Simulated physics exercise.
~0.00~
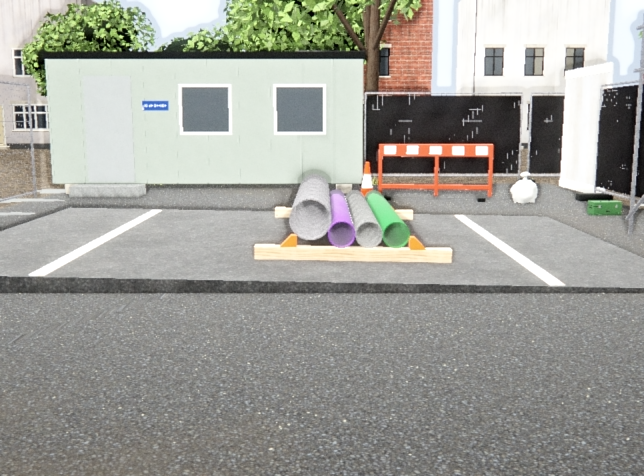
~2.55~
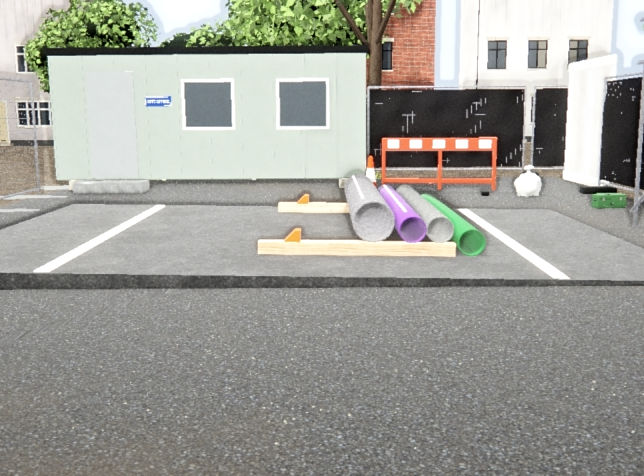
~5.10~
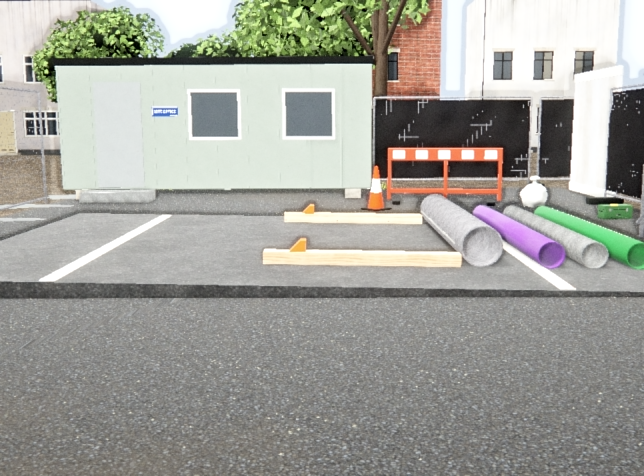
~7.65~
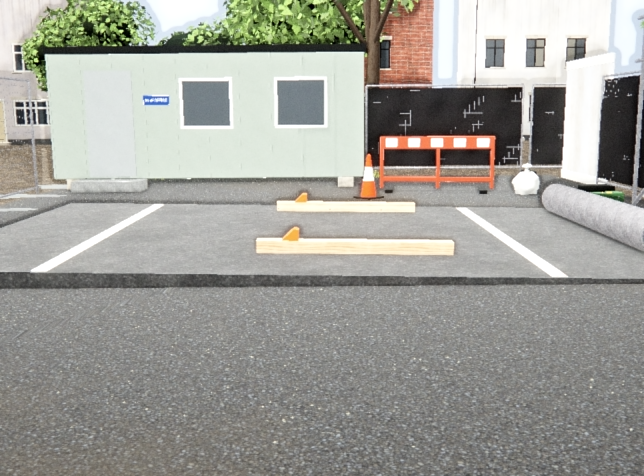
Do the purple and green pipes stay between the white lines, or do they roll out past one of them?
Both the purple pipe and the green pipe roll out past the white line on the right.
